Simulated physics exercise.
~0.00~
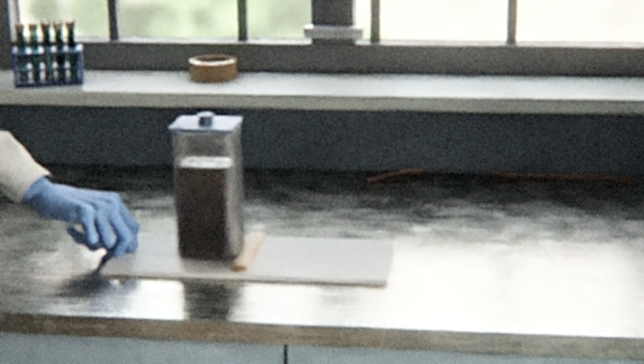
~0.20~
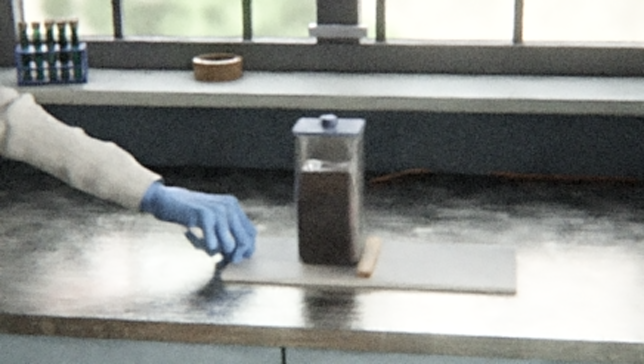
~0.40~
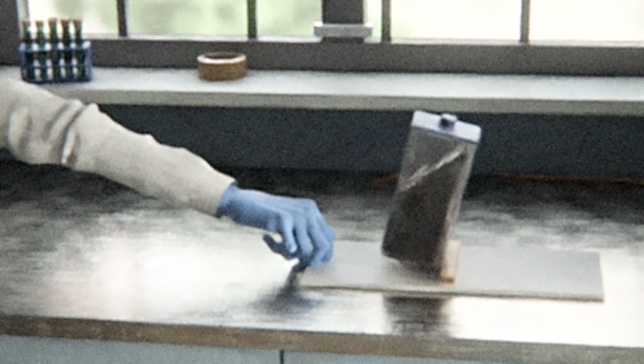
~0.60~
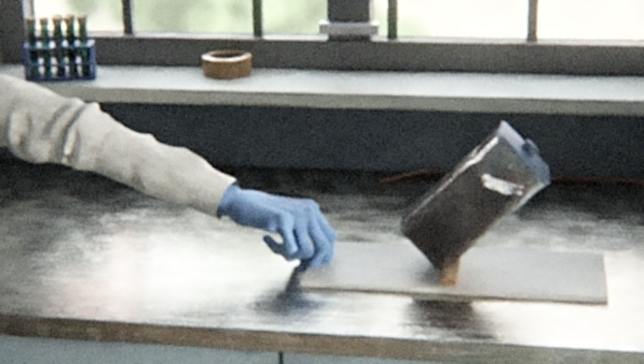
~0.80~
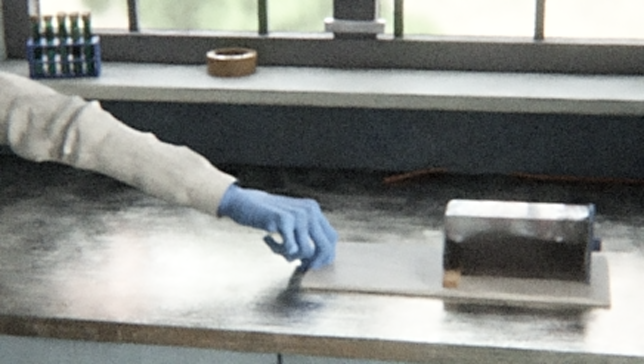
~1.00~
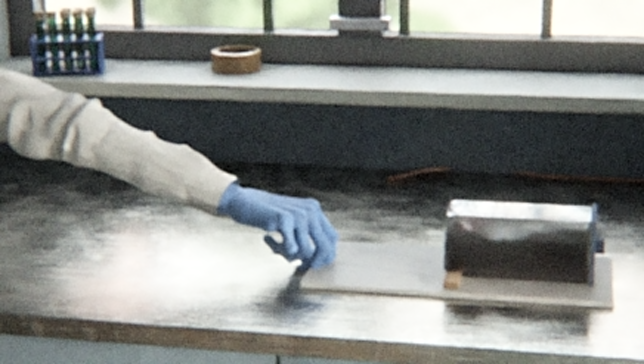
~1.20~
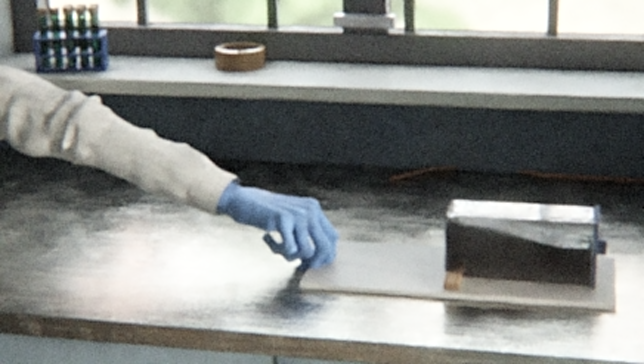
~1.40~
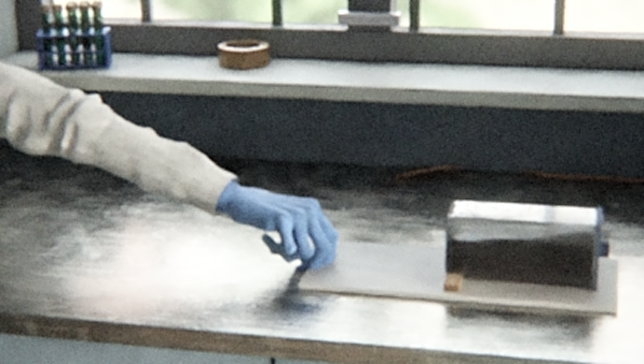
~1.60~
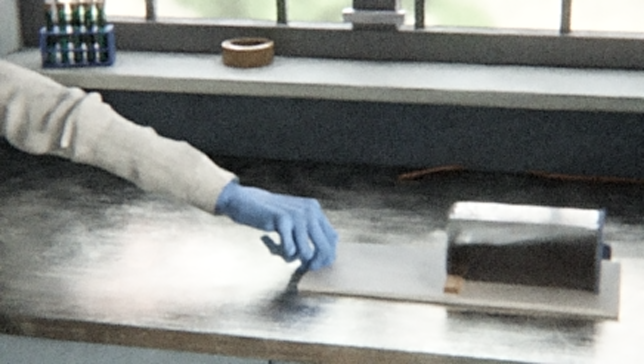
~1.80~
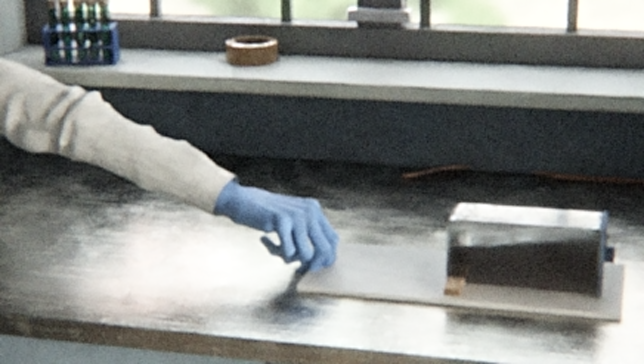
A capped flask of dark liquid rides a board slid right by a gloved hand, tips over a batten and lies sideways.
